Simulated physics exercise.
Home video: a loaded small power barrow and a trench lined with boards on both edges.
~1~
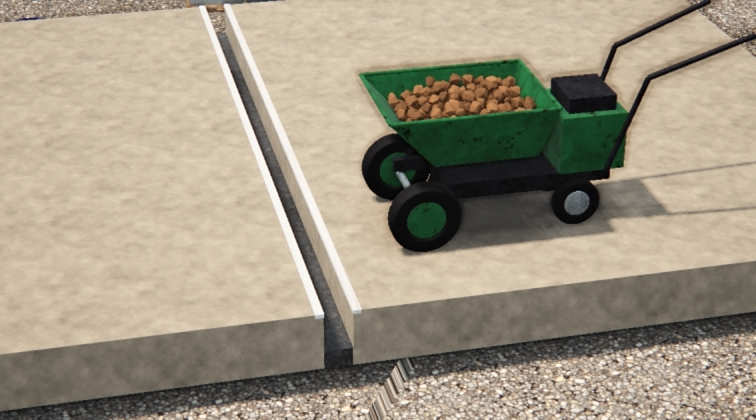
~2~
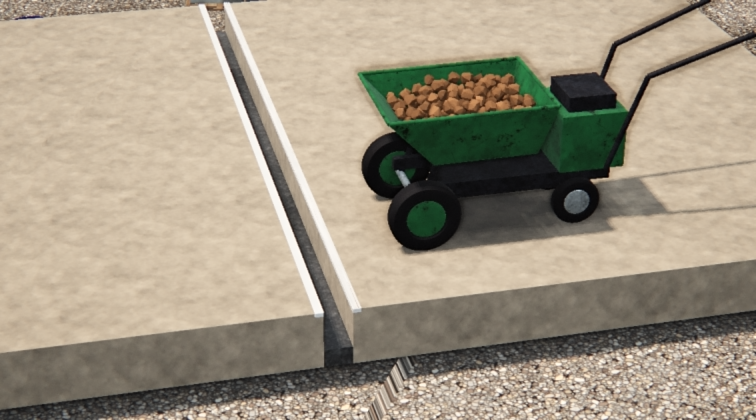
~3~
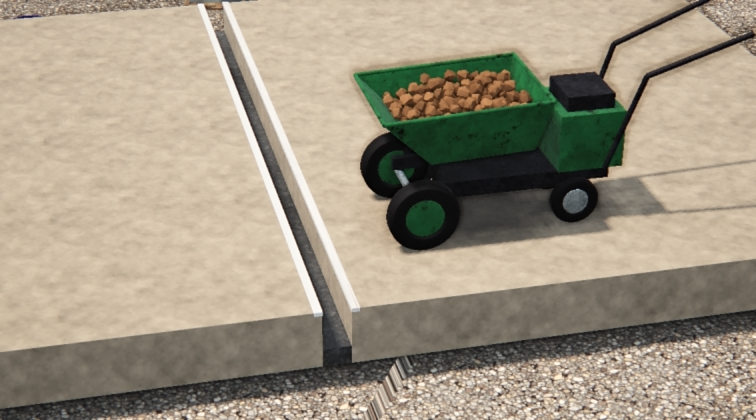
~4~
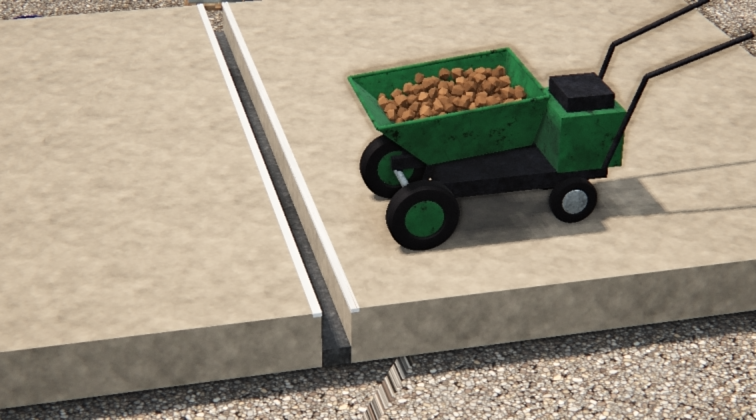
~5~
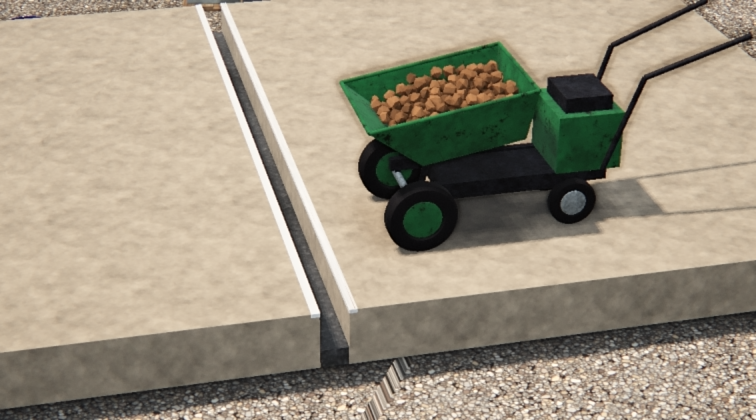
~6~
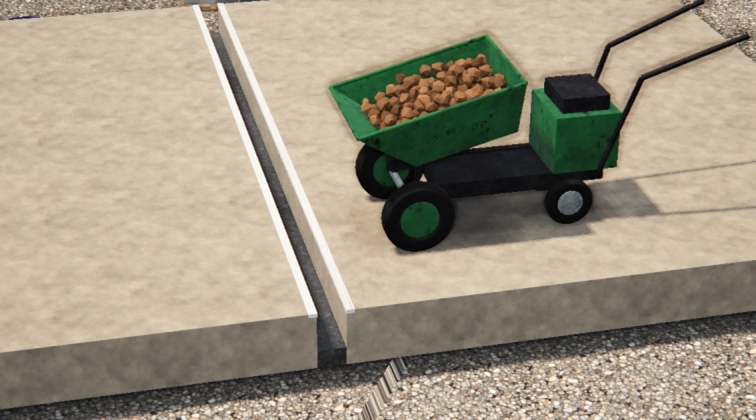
A green power barrow heaped with brown clods stands on a pale slab, seen from above and to one side, with gravel along the near edge. Its black handles reach off to the upper right, and left of it a narrow dark trench edged with white-topped boards divides the slab. The barrow stays almost in place while its skip tilts slightly forward to the left, the clods still heaped inside.
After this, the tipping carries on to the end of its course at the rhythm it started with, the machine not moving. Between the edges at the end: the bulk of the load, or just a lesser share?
A lesser share.
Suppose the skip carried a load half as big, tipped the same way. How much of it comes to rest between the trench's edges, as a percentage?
About 10 %.
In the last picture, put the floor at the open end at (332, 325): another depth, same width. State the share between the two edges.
I'd say roughly 10 in a hundred.
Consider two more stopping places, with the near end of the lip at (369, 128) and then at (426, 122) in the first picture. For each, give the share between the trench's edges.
Roughly 0 per cent first, then roughly 50 per cent.
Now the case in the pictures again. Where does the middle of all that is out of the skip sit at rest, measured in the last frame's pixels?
Close to (237, 233) in the last picture.
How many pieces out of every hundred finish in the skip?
Estimate: Some 20 %.
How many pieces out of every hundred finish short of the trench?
Result: Some 0 % of the load.
Soon, skip tipped steeply; all in the skip.
A while on, skip tipped right over; most in the skip; a stray few in or heaped over the trench; about a quarter beyond it; a small part falling.
Towards the end, skip tipped right over; about a quarter in the skip; a small part in or heaped over the trench; most beyond it.
Finally, skip tipped right over; about a quarter in the skip; a small part in or heaped over the trench; most beyond it.
